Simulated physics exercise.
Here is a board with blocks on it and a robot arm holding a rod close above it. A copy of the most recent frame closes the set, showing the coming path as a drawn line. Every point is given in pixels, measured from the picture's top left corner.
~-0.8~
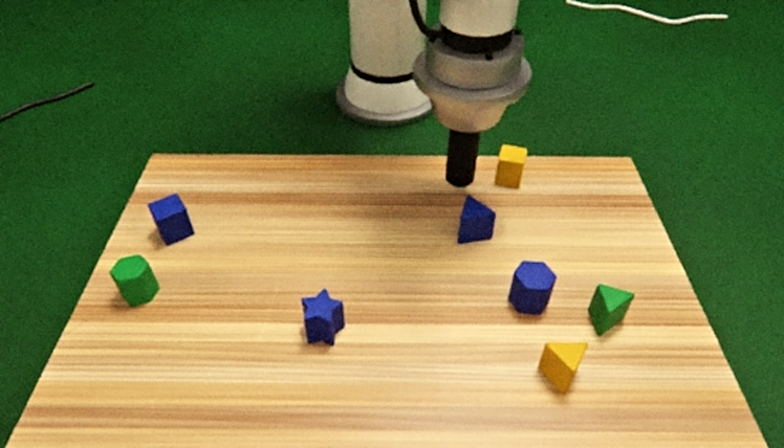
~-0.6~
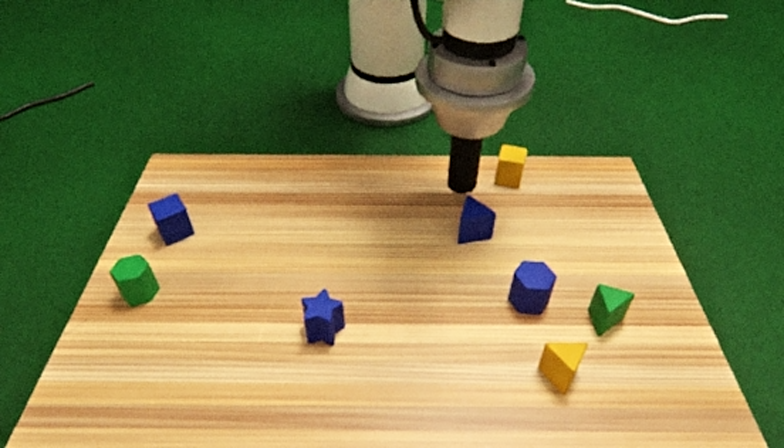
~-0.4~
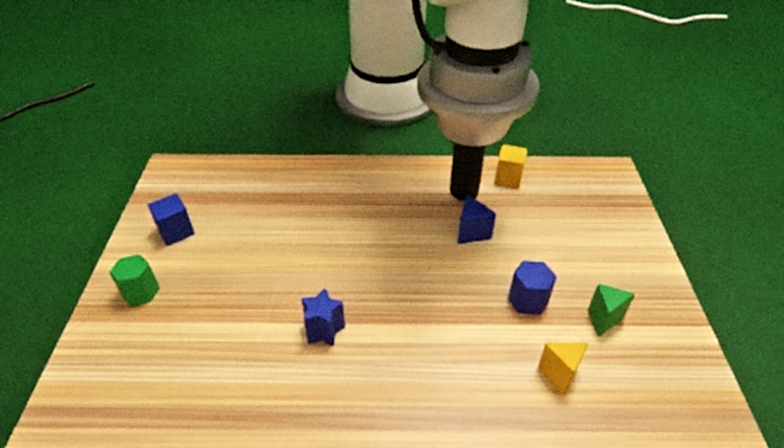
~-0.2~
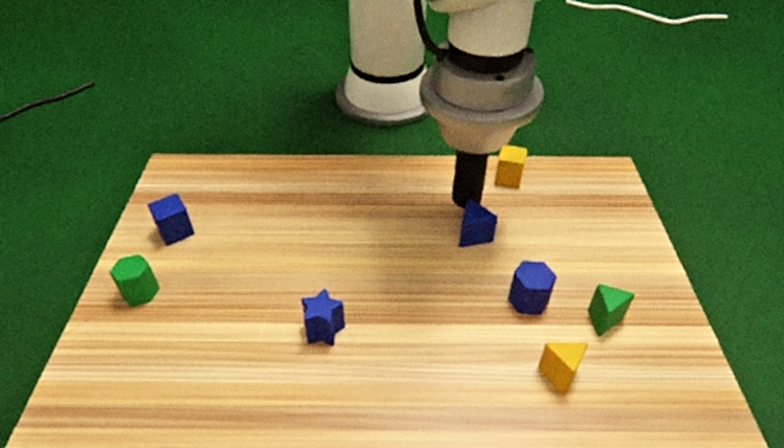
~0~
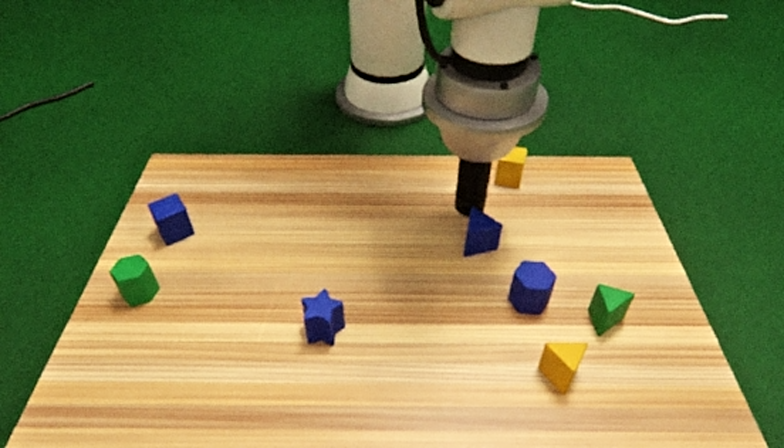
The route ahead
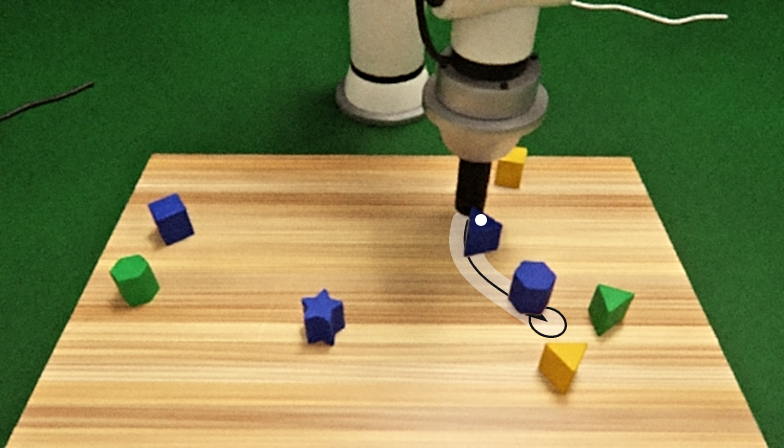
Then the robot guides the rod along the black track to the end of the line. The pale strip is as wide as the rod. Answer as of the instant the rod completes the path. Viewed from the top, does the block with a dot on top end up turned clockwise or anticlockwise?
It rotates counterclockwise.
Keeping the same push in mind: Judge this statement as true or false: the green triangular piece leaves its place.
True.
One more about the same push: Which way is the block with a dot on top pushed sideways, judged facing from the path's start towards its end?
Measured against the direction from start to end, the block with a dot on top shifts toward the left-hand side.
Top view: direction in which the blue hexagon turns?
The answer is clockwise.
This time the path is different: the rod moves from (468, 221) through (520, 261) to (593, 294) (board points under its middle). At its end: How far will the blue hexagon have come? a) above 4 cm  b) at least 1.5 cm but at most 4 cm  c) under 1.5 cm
I choose c.
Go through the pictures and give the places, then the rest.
In the first picture, rod's lower end (459, 179); blue triangular piece (475, 208); blue hexagon (536, 274); yellow triangular piece (569, 351); green triangular piece (615, 296).
In the second picture, rod (462, 185); blocks still.
In the third picture, rod (464, 192); blocks still.
In the fourth picture, rod (467, 199); blue triangular piece (477, 211).
In the fifth picture, rod (469, 207); blue triangular piece (481, 220); blue hexagon (536, 274); yellow triangular piece (569, 351); green triangular piece (615, 296).
Drawn move, from (468, 221) over (468, 256) and (501, 290) to (548, 322); the dot is on the blue triangular piece.
The first path, step by step. One third of the way, rod (470, 243); blue triangular piece (494, 247), turned 90° anticlockwise.
Two thirds of the way, rod (505, 278); blue triangular piece (538, 280), turned 120° anticlockwise; blue hexagon (576, 298), turned 20° clockwise.
At the end, rod (552, 309); blue triangular piece (586, 292), turned 135° anticlockwise; blue hexagon (606, 319), turned 25° clockwise; yellow triangular piece still; green triangular piece (628, 299), turned 10° anticlockwise.
